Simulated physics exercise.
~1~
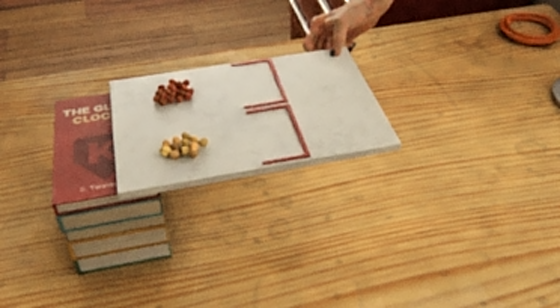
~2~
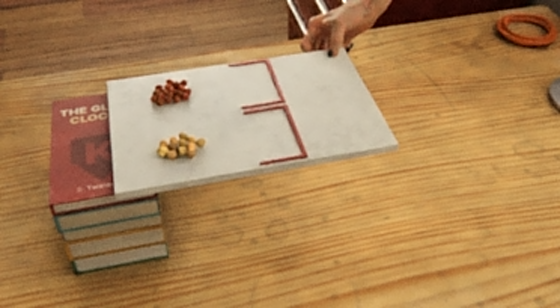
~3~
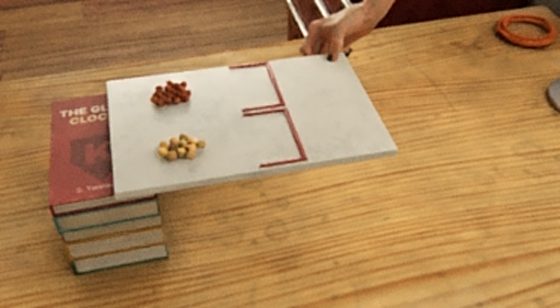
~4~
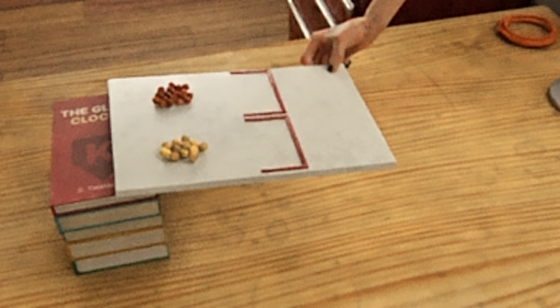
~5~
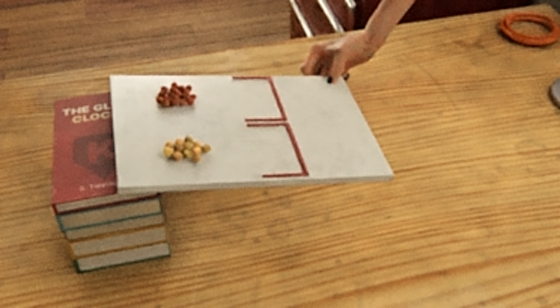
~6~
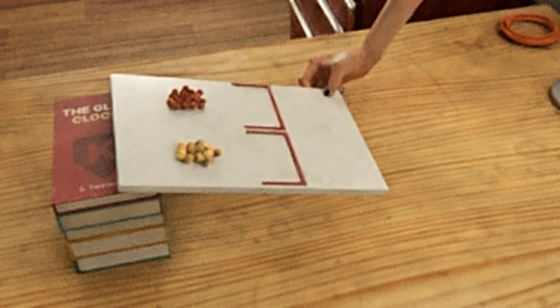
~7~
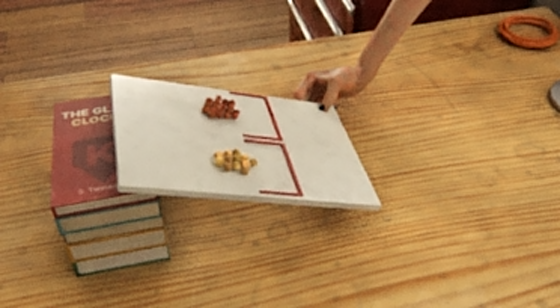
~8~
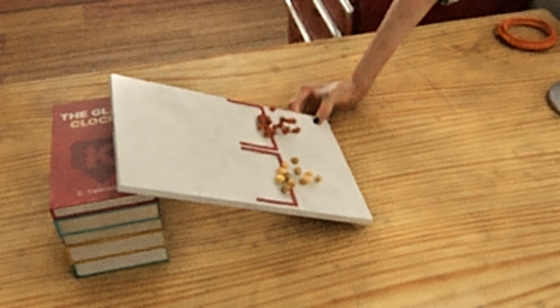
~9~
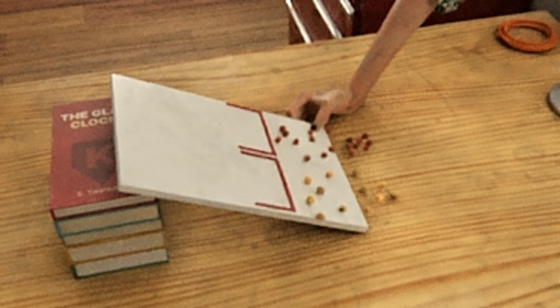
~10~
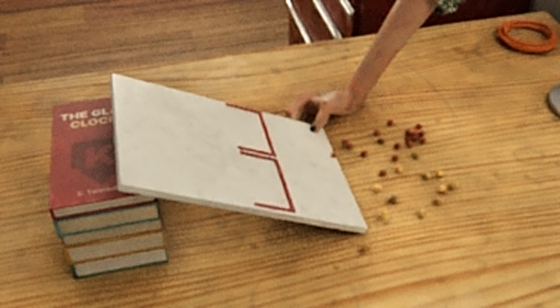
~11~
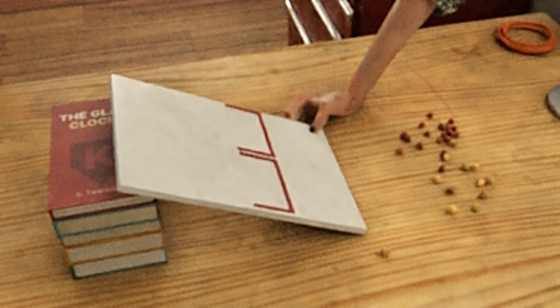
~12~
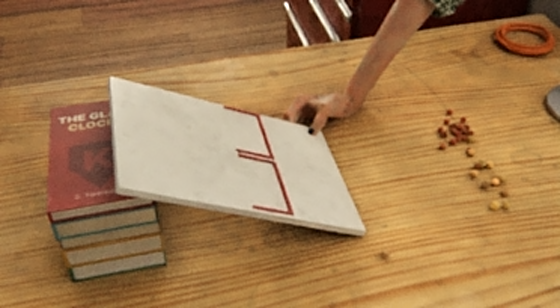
Hand lowering one end of a white board propped on books, two small heaps sliding past red barriers and scattering onto the table.
